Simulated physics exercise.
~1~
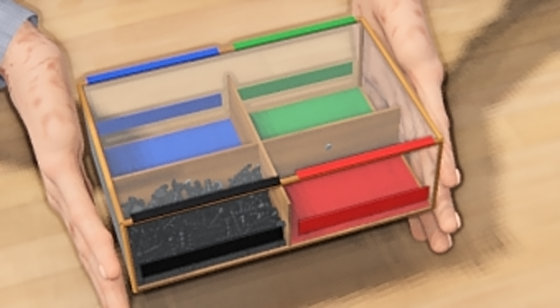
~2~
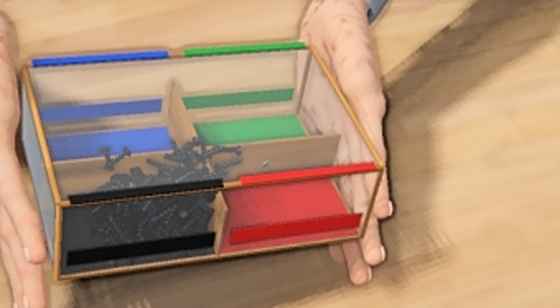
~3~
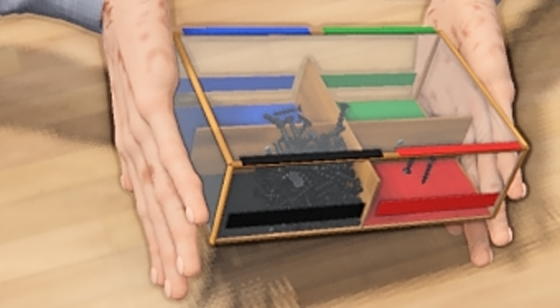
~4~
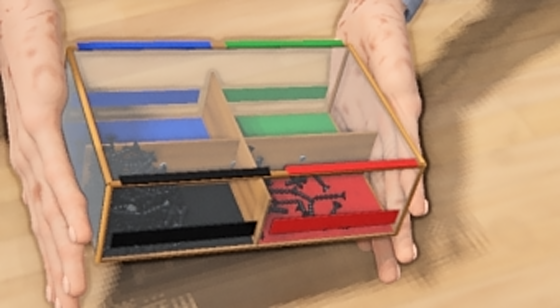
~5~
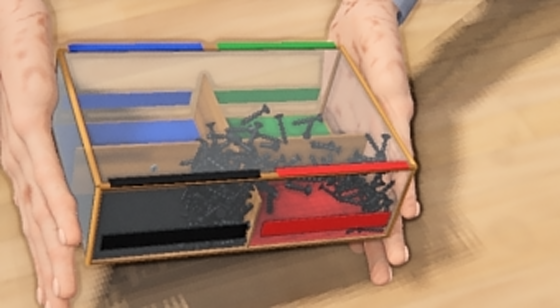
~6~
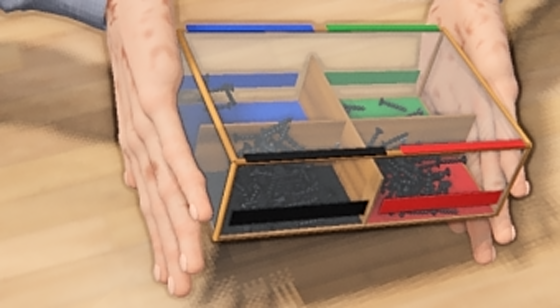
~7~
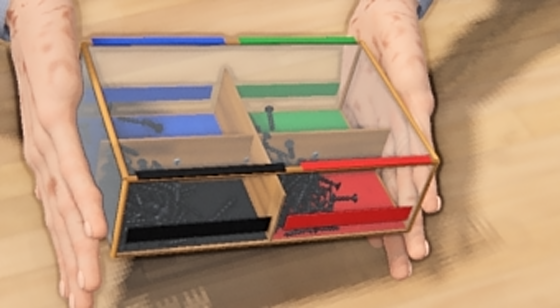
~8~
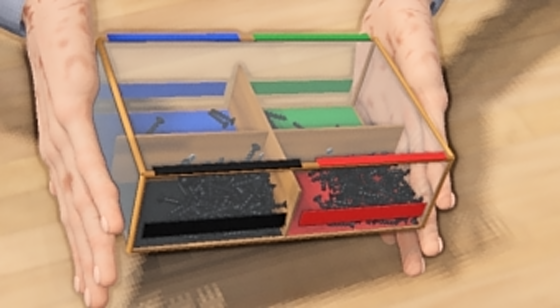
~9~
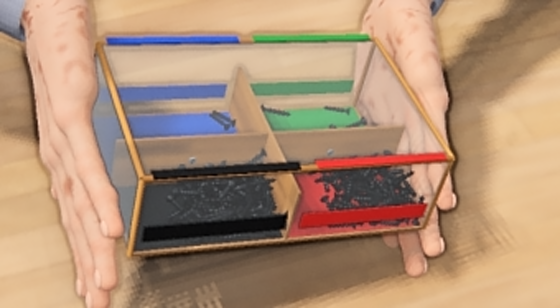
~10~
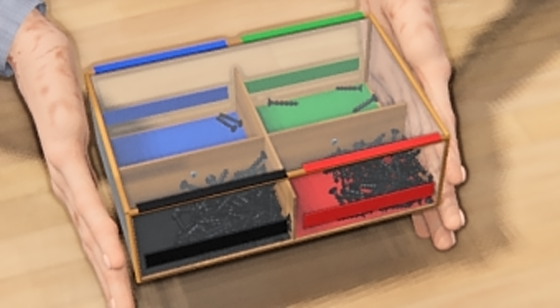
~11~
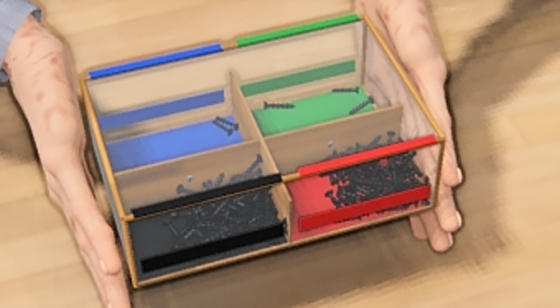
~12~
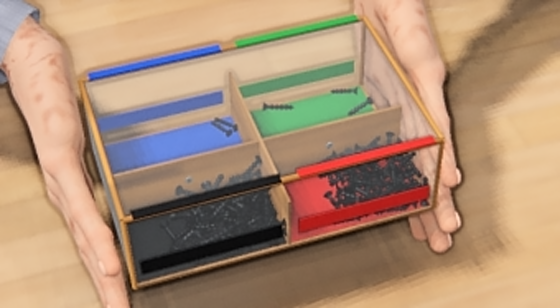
At first, two hands hold a clear-lidded box above a wooden table, with a pile of black screws in the front left compartment, marked black, and the red, blue and green ones empty. The hands tip the box and shake it from side to side, and the screws jump up in a loose cluster. Some hop the partition into the red compartment at the front right, and a few scatter into the blue and green ones at the back. The shaking stops, and the hands bring the box back level. It ends with screws heaped in the black and red compartments and only a few stray ones behind.
